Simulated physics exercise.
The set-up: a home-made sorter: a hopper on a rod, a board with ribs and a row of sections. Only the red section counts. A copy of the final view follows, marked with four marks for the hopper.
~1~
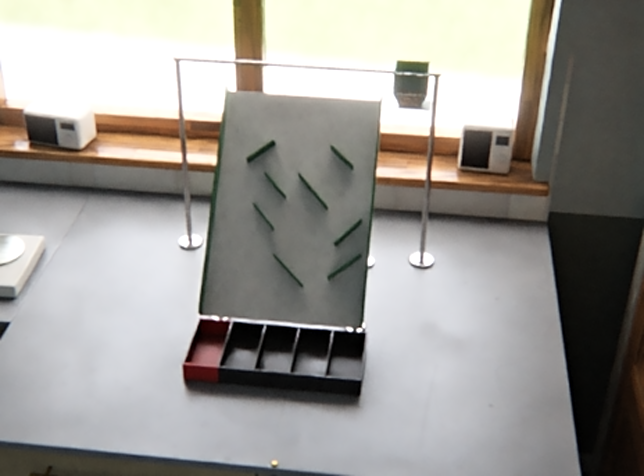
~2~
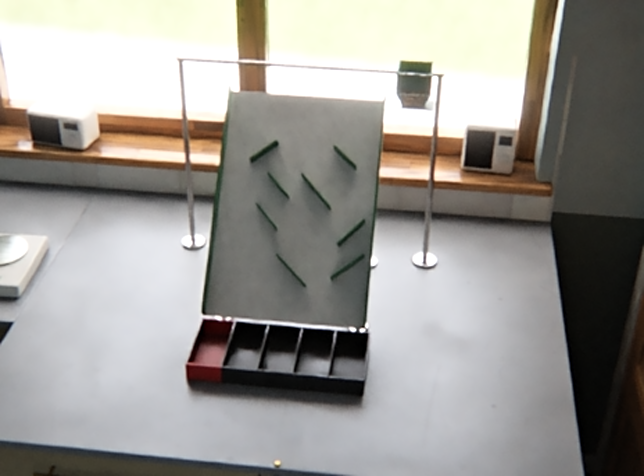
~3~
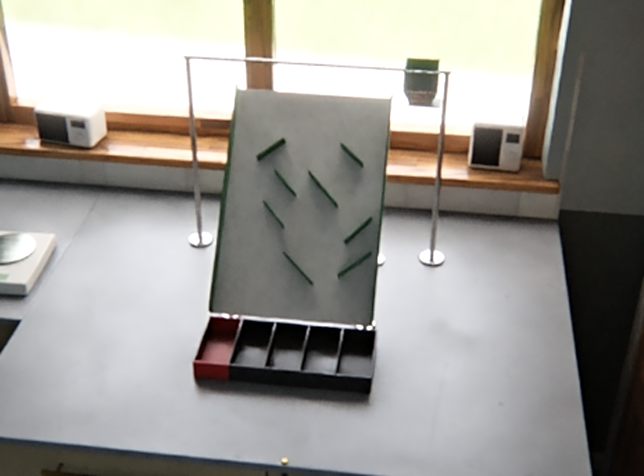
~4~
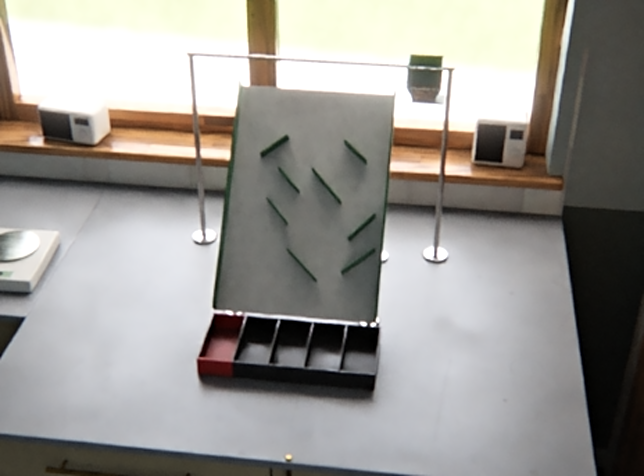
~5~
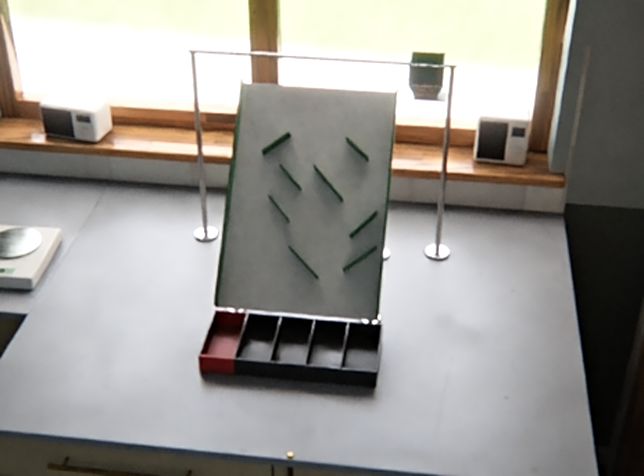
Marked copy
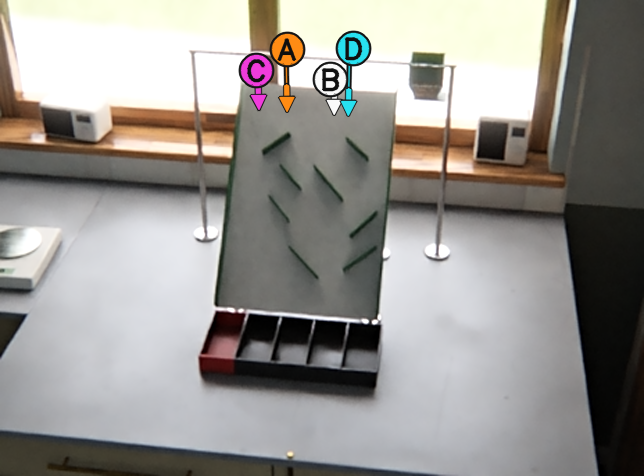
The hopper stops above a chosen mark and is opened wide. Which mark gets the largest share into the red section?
C beats the others.
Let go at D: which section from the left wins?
It is the fourth one.
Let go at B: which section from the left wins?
The fourth.
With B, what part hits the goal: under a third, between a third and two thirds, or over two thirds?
Mark B gives under a third.
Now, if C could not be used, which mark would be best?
It is A.
On the marked copy, mark A meets the board at (287, 106); mark B meets the board at (334, 109); mark C meets the board at (258, 104); mark D meets the board at (348, 110).
If A is chosen, about two thirds in the red section, about a third in other sections, a stray few outside the box.
If B is chosen, none in the red section, all in other sections.
If C is chosen, most in the red section, a small part in other sections, a small part outside the box.
If D is chosen, none in the red section, all in other sections.
